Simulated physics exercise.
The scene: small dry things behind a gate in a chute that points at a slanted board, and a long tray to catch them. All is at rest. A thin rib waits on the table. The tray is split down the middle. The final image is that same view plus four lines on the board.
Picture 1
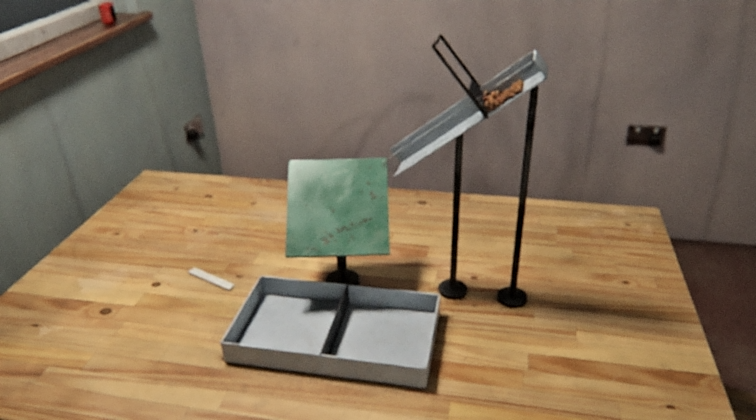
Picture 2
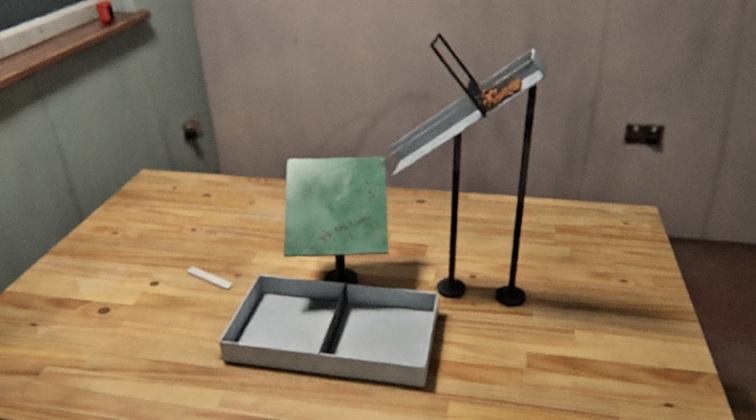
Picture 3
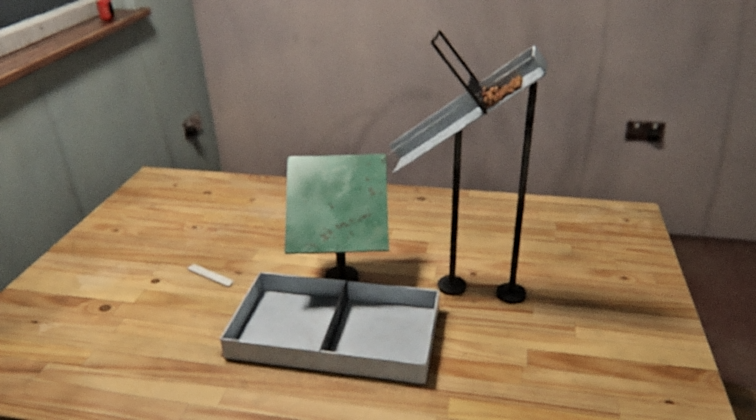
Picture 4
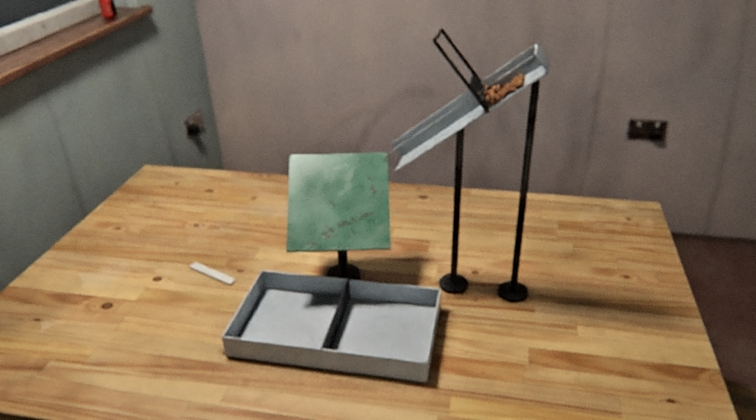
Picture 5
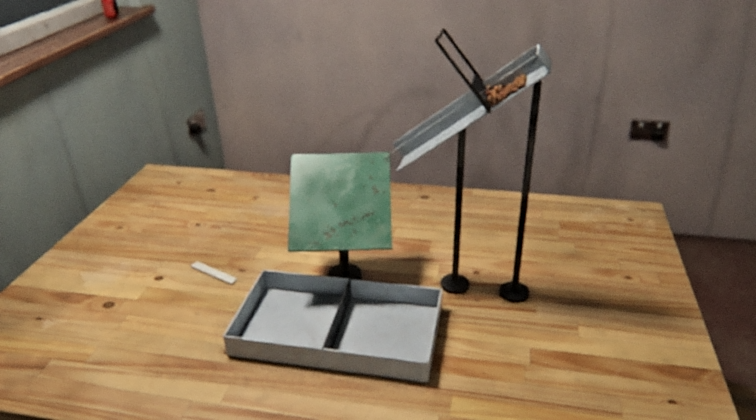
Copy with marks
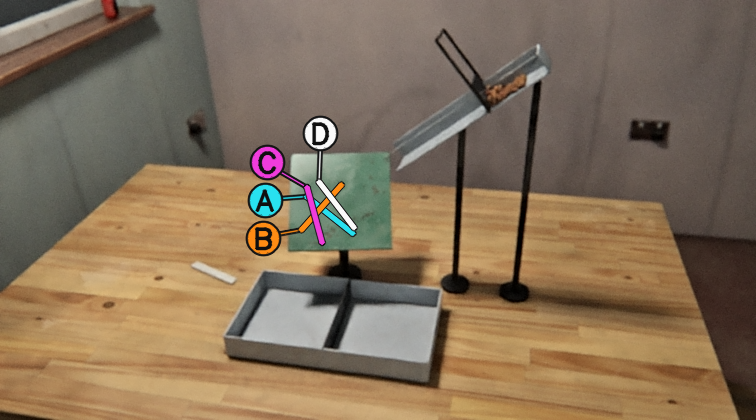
A pile of small orange-brown pieces sat behind a black gate in a raised, sloping chute, with a slanted green board and a divided gray tray below on the wooden table; nothing moved.
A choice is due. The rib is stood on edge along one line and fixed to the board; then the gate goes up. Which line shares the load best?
I would pick line C.
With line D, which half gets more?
The right half.
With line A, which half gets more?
The right half.
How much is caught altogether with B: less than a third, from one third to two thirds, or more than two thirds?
More than two thirds.
On the marked copy, line A from (306, 196) to (352, 233); line B from (341, 184) to (301, 229); line C from (307, 187) to (322, 242); line D from (319, 182) to (354, 227).
With A, of what is caught, a small share in the left half, the bulk in the right.
With B, of what is caught, the bulk in the left half, a small share in the right.
With C, of what is caught, close to half in the left half, close to half in the right.
With D, of what is caught, a small share in the left half, all but a few in the right.
